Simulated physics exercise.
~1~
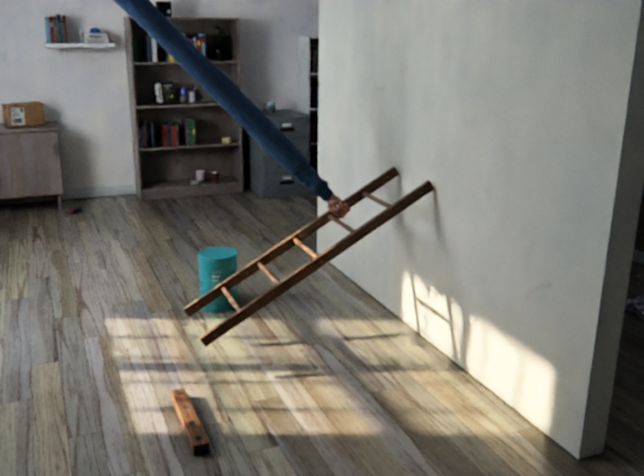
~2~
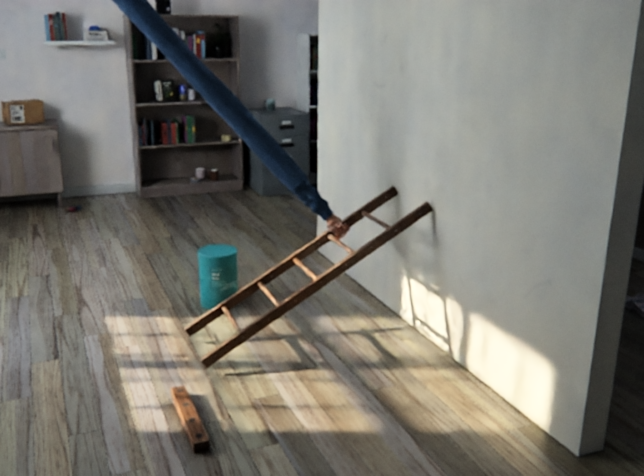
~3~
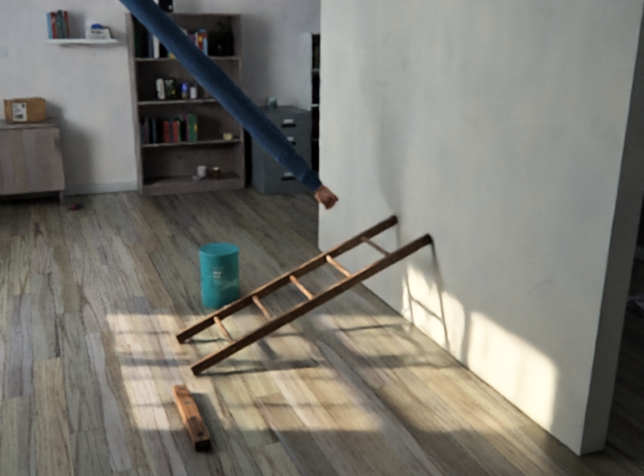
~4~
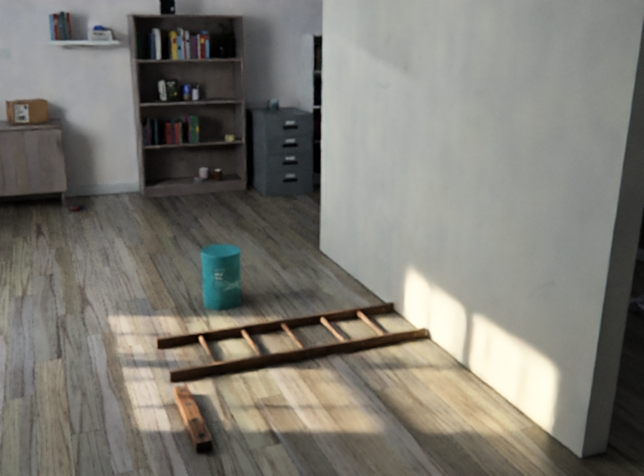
Wooden ladder-like rack sliding down a pale wall after a blue-sleeved hand lets go, ending flat on the floor near a turquoise pail.
